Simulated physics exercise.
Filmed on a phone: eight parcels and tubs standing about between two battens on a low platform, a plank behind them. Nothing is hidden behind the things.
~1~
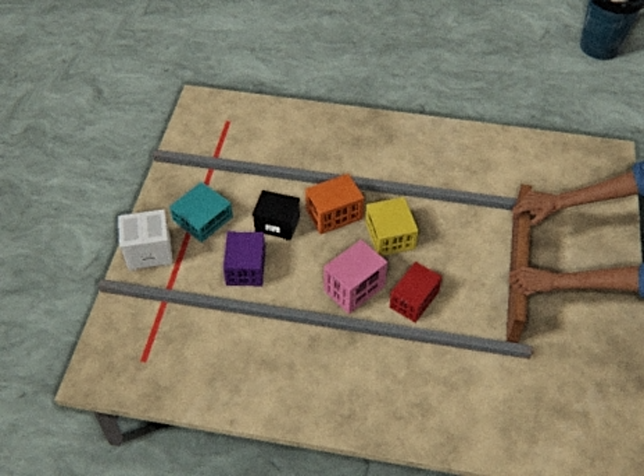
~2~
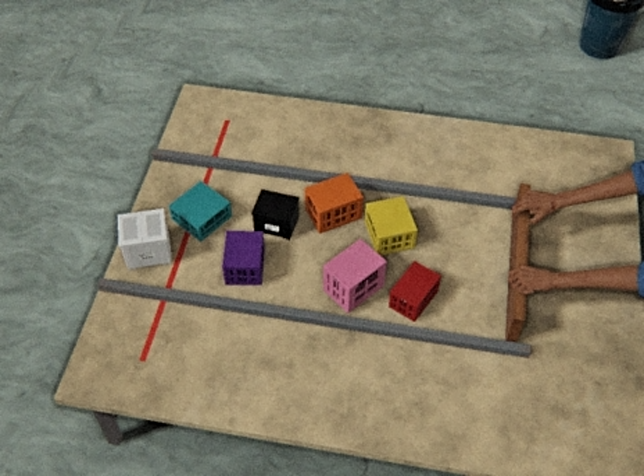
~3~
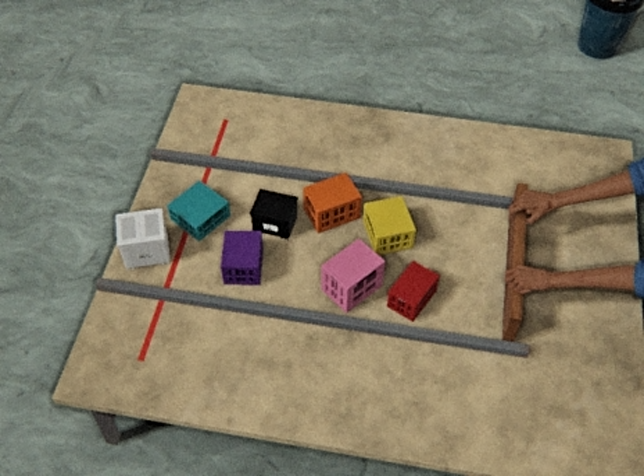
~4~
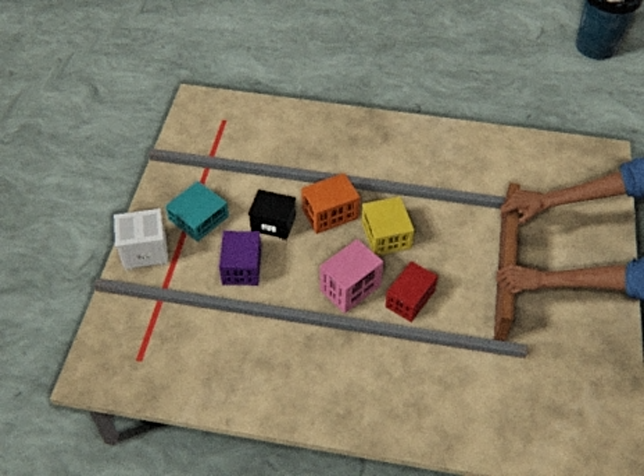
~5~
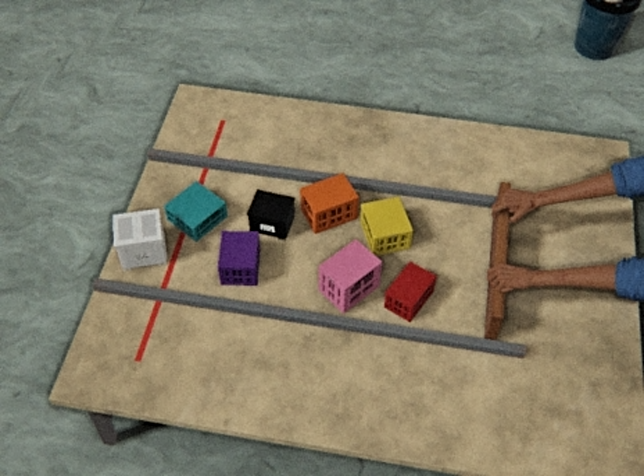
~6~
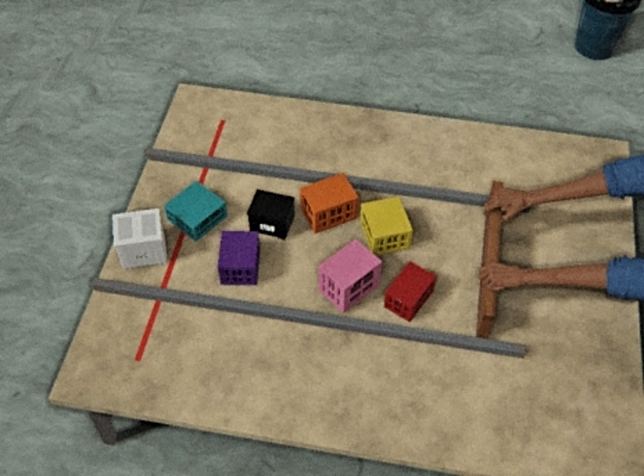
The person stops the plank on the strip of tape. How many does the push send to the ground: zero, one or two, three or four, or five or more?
Outcome: The number that fall off is three or four.
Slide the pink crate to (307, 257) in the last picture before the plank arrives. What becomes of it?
It does not fall.
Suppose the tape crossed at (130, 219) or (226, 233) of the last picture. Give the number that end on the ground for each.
In that order 8 and 1.
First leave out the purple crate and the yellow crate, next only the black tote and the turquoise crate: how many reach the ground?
It would be 1 and 2.
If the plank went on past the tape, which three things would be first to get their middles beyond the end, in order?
They are the white tote, the turquoise crate, the purple crate.
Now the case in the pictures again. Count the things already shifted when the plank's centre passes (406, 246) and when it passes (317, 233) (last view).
At the one place 3, at the other 6.
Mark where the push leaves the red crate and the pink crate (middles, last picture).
Near (154, 257) and (121, 246).
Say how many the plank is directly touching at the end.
In contact: 2.
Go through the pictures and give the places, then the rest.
The first picture shows white tote (146, 241); turquoise crate (202, 212); purple crate (245, 259); plank (519, 262); tape (190, 228).
The second picture shows turquoise crate (201, 211); orange crate (334, 203).
The third picture shows purple crate (242, 258); pink crate (353, 276).
The fourth picture shows white tote (142, 240); black tote (273, 215).
The fifth picture shows turquoise crate (196, 211); red crate (410, 292).
The sixth picture shows white tote (141, 240); turquoise crate (196, 211); purple crate (239, 258); plank (490, 258); tape (185, 227).
Soon after, none off yet; white tote at rest near (141, 240); turquoise crate at rest near (196, 211); purple crate at rest near (239, 258).
After that, none off yet; white tote at rest near (141, 240); turquoise crate at rest near (196, 211); purple crate displaced a little near (223, 254).
And then, none off yet; white tote displaced about its own width near (108, 231); turquoise crate displaced about its own width near (141, 205); purple crate displaced well along near (147, 244).
In the end, the number that fall off is three or four; gone, purple crate, turquoise crate and white tote.
